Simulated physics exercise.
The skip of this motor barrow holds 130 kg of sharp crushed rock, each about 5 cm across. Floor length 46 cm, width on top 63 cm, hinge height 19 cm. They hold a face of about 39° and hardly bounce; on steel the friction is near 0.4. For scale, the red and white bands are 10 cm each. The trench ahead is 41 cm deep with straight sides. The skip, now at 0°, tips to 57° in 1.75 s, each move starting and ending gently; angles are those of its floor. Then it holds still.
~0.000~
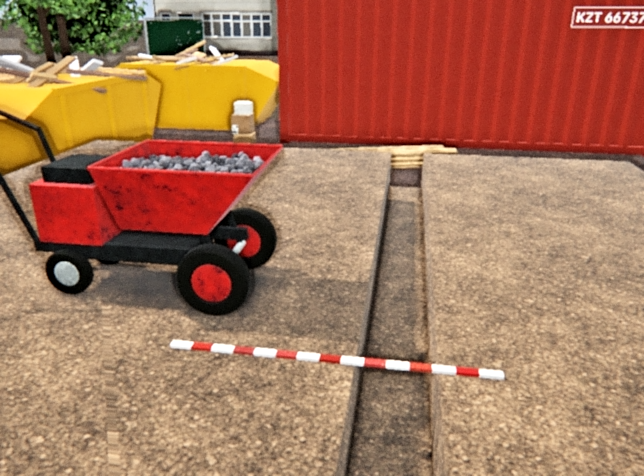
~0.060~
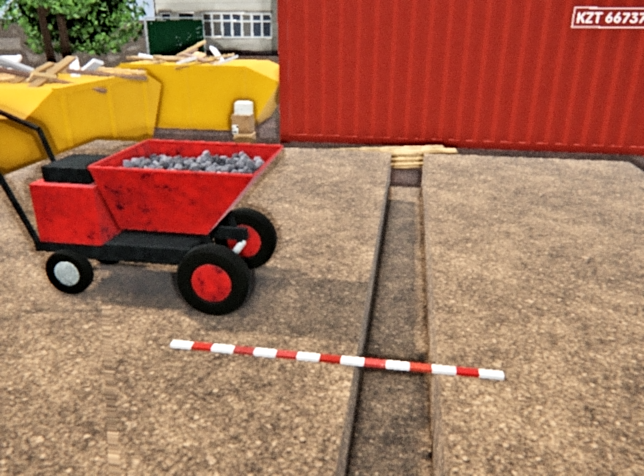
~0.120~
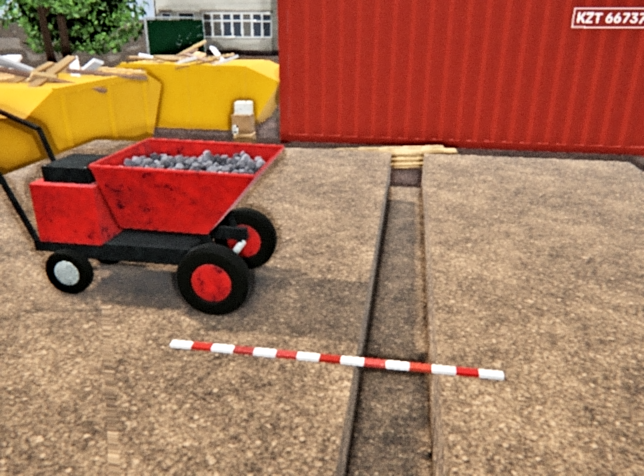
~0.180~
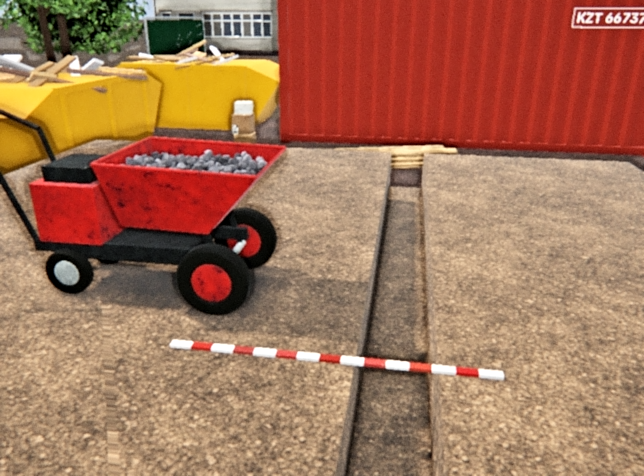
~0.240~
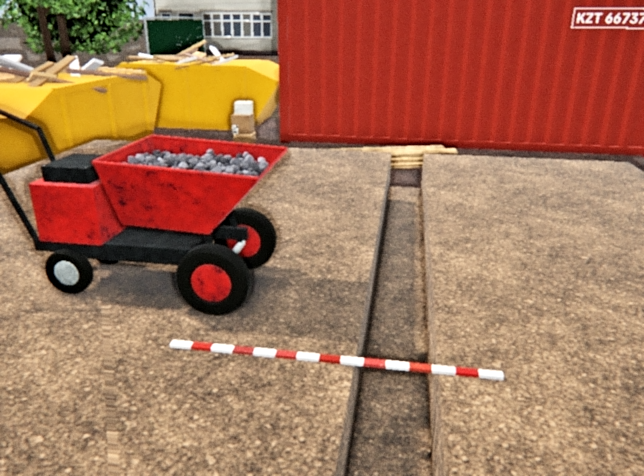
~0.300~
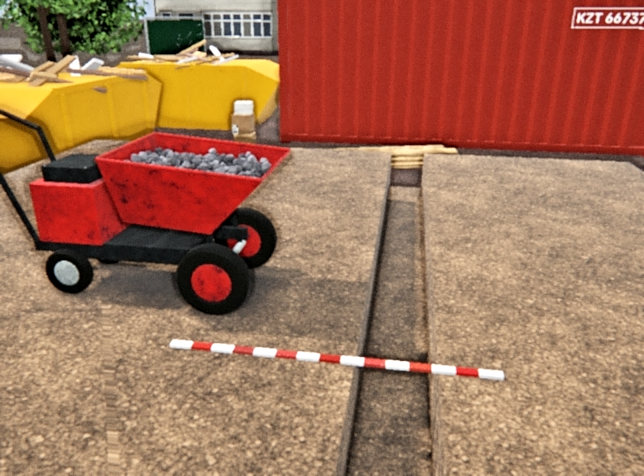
A red motor barrow stands still beside a narrow trench while its stone-filled skip tilts slightly.
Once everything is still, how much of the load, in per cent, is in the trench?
Some 9 per cent of it.
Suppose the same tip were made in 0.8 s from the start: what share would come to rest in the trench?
Then about 25 per cent.
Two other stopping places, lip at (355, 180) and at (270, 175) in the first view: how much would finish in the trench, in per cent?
About 10 and 15 per cent.
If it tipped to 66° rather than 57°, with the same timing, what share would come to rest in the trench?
In that case some 55 per cent.
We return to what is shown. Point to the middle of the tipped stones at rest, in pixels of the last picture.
Their middle is at about (375, 360).
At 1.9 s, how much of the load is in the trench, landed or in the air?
About 0 per cent by then.
After 1.3 s the floor is at 48°; 100 % in the skip; the foremost stones are at (312, 235).
After 1.9 s the floor is at 57°; 98 % in the skip, 2 % short of the trench; the foremost stones are at (365, 304).
After 2.2 s the floor is at 57°; 92 % in the skip, 5 % short of the trench, 3 % in the trench; the foremost stones are at (410, 379).
After 4.2 s the floor is at 57°; 83 % in the skip, 8 % short of the trench, 9 % in the trench; the foremost stones are at (424, 359).
